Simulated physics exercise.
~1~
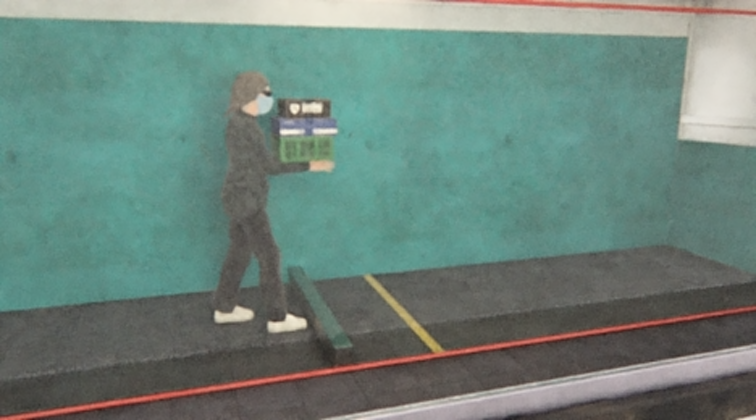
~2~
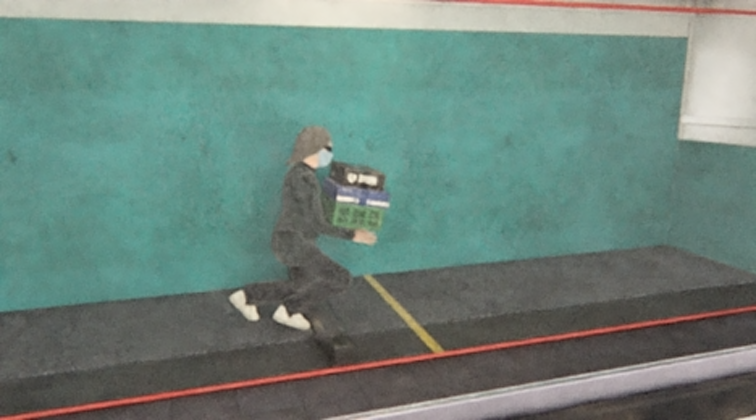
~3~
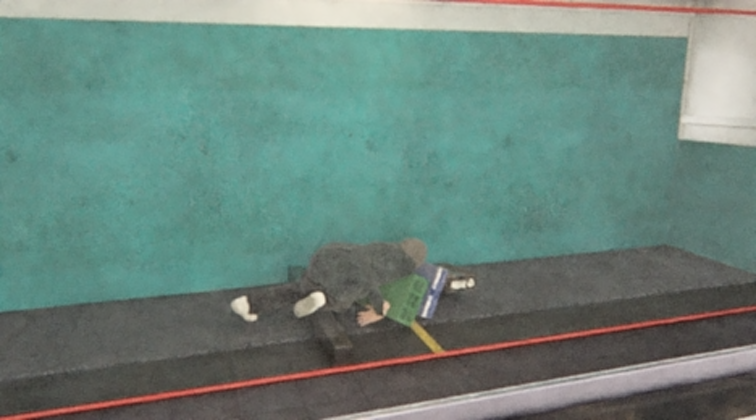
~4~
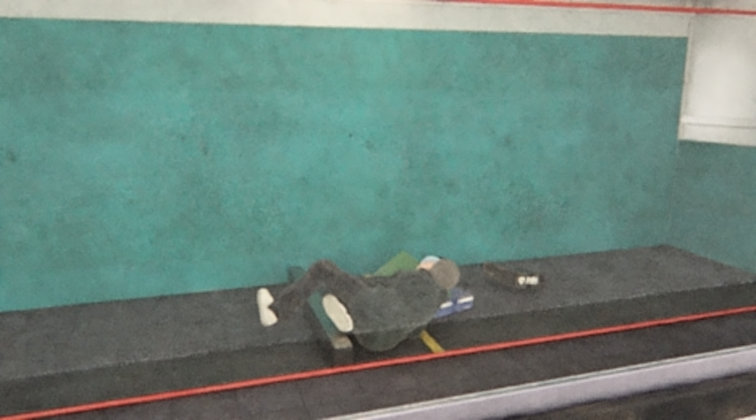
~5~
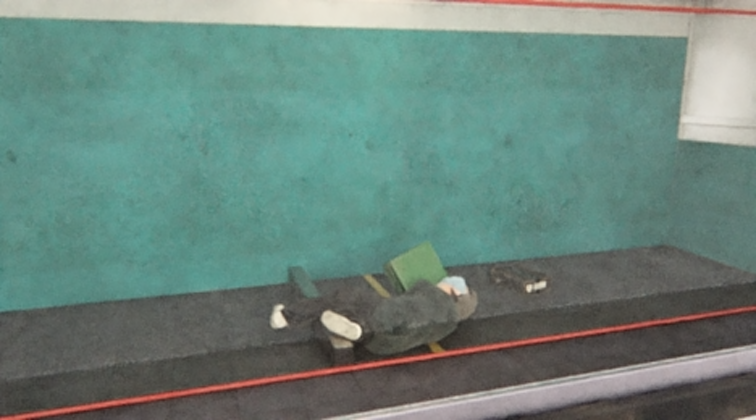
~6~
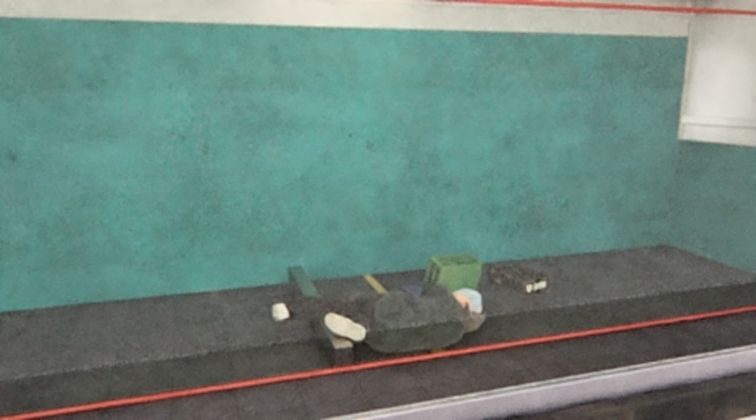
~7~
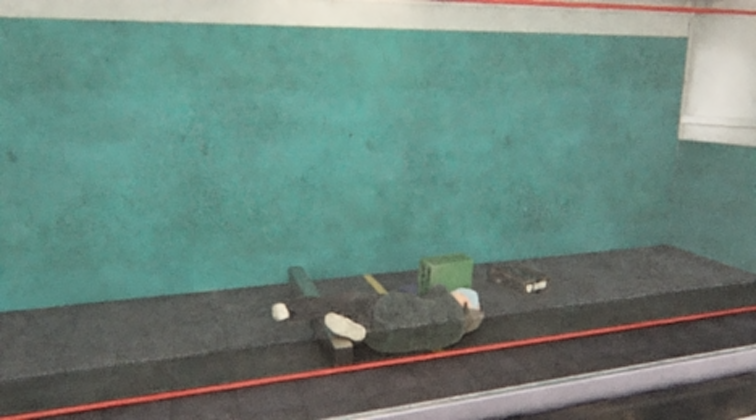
To begin with, a masked courier in dark clothes and white shoes stands behind a low rail on a dark platform, holding a green crate, a blue parcel and a black parcel stacked in both arms. The courier pitches to the right and sinks at the knees, the pile tipping forward. The body folds down over the rail as the load spills across the yellow line. The black parcel slides farthest right, while the courier flattens out and rolls over beside the tumbling crate. Finally the courier lies still, legs across the rail, with head, crate and both parcels beyond the line.
